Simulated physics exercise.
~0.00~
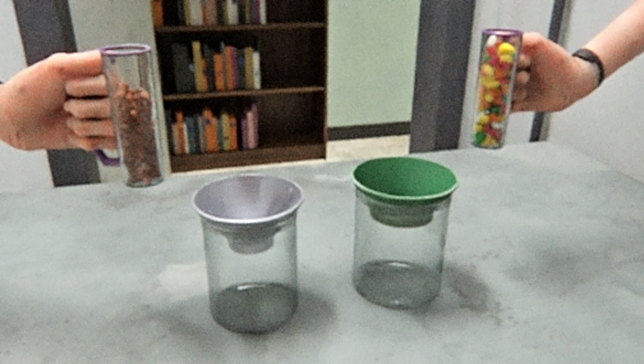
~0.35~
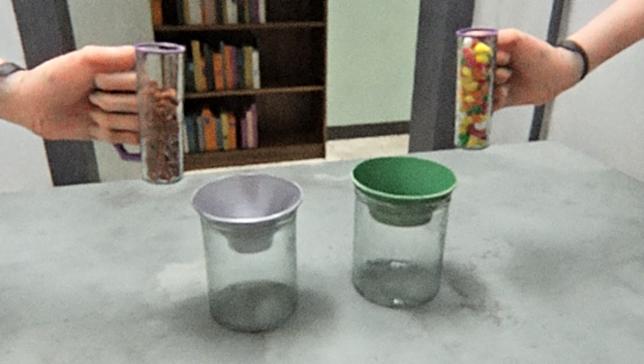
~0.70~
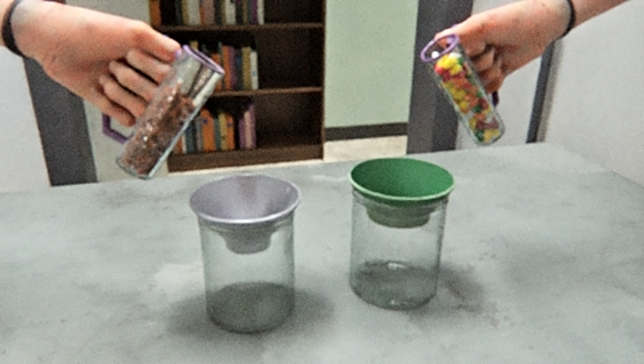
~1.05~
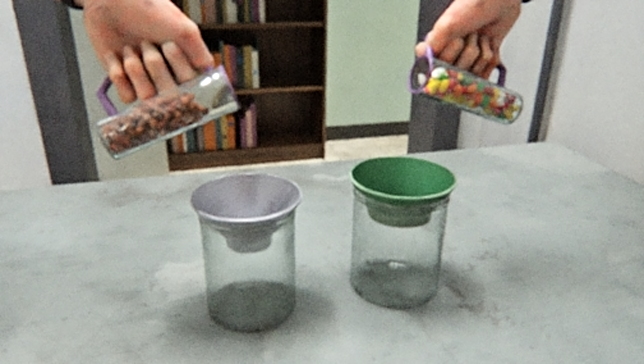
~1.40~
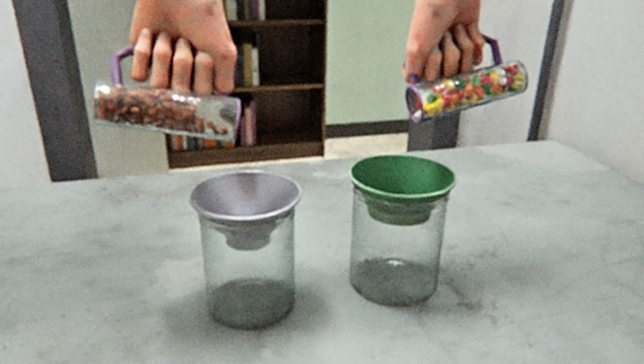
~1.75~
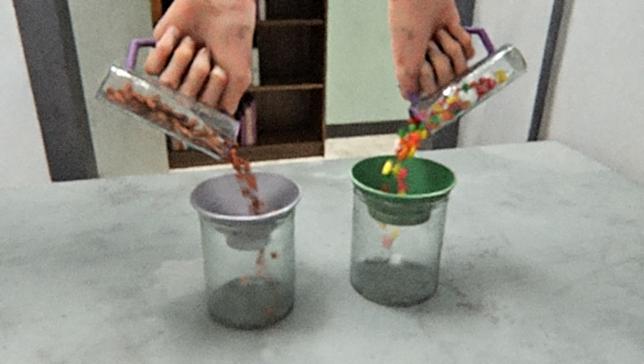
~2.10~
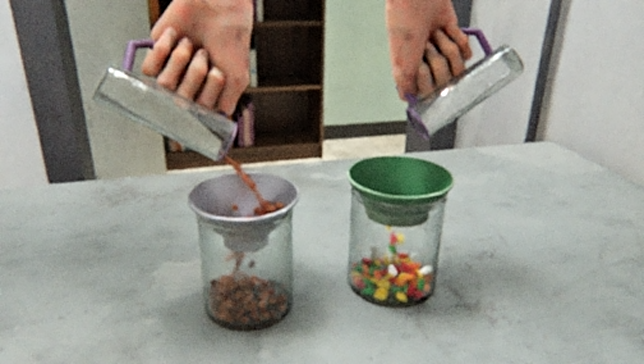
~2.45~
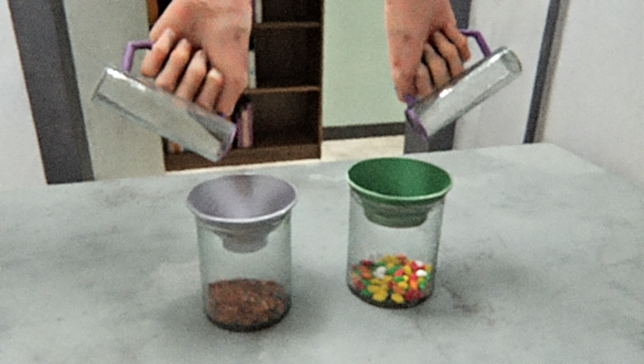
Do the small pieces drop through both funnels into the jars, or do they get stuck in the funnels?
They drop through both funnels, and the brown pieces on the left and the colourful candies on the right all end up down in their jars.
